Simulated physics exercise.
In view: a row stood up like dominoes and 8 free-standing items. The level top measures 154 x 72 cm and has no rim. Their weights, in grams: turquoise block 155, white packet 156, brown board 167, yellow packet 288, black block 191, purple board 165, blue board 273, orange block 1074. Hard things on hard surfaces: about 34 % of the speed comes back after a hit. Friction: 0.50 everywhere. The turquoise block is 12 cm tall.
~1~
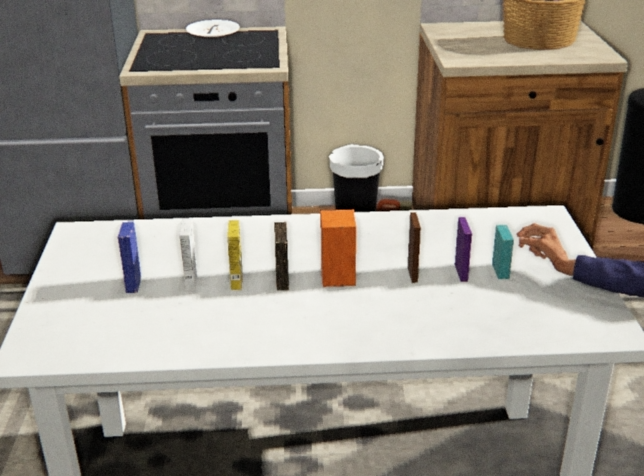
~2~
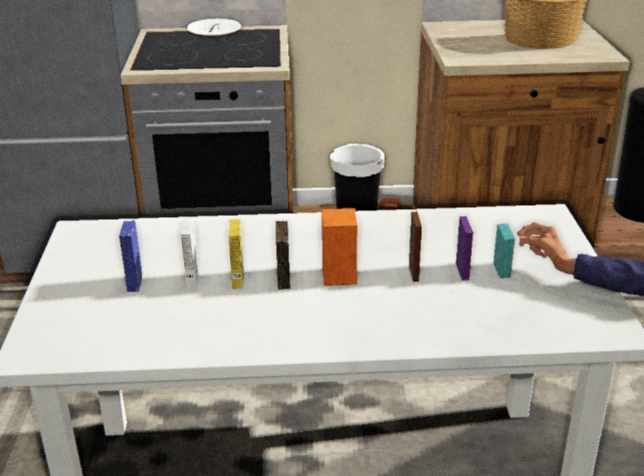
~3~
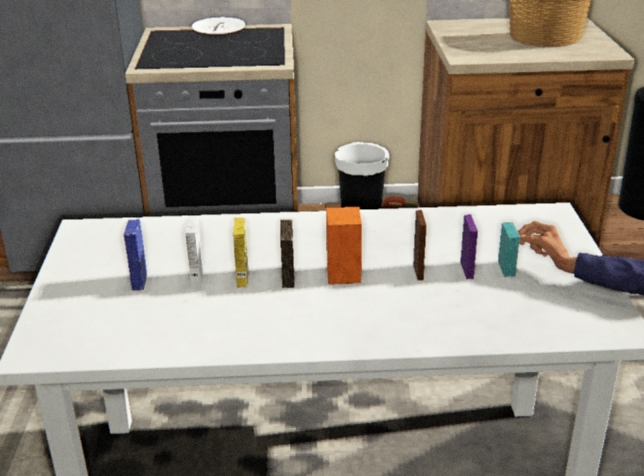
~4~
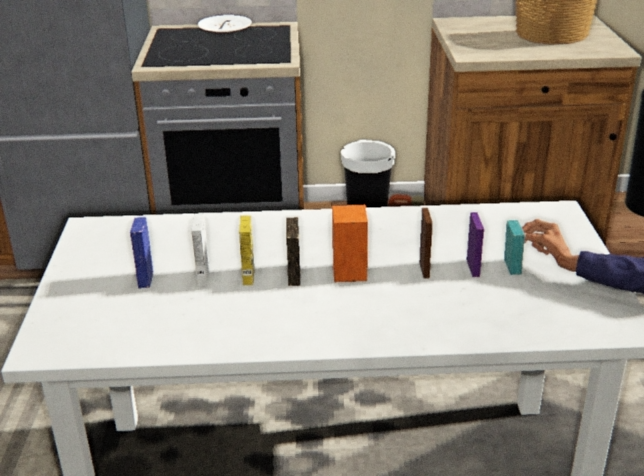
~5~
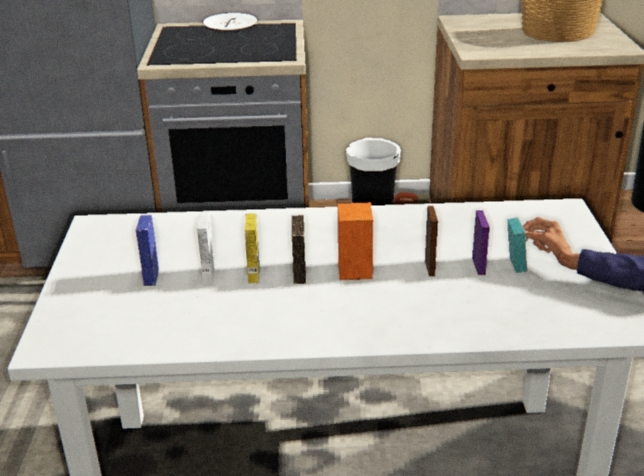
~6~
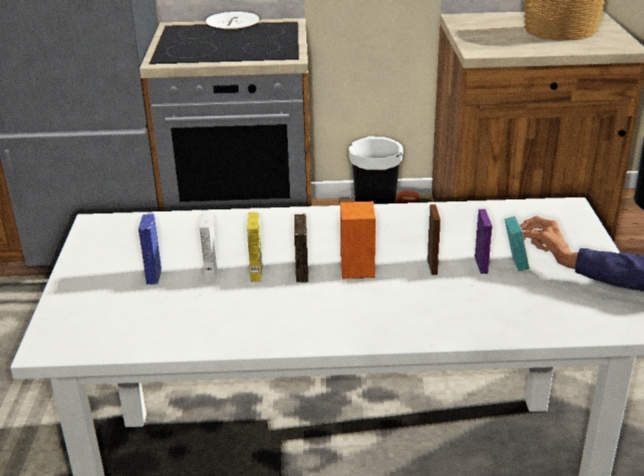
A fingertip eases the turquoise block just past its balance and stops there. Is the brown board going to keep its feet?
The brown board tips over.
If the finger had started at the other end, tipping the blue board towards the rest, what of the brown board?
The brown board stays upright.
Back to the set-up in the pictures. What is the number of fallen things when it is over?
3 of them.
Then, 0.40 s past the last view, turquoise block 71° over; purple board at 49° to upright.
Then, 0.80 s past the last view, turquoise block 78° over; brown board at 64° to upright near (403, 253); purple board on its side.
Finally, on their side or leaning hard on the table, brown board and purple board; the other 4 still in place (within 5 cm). Final places as that camera would see them, brown board near (404, 264).
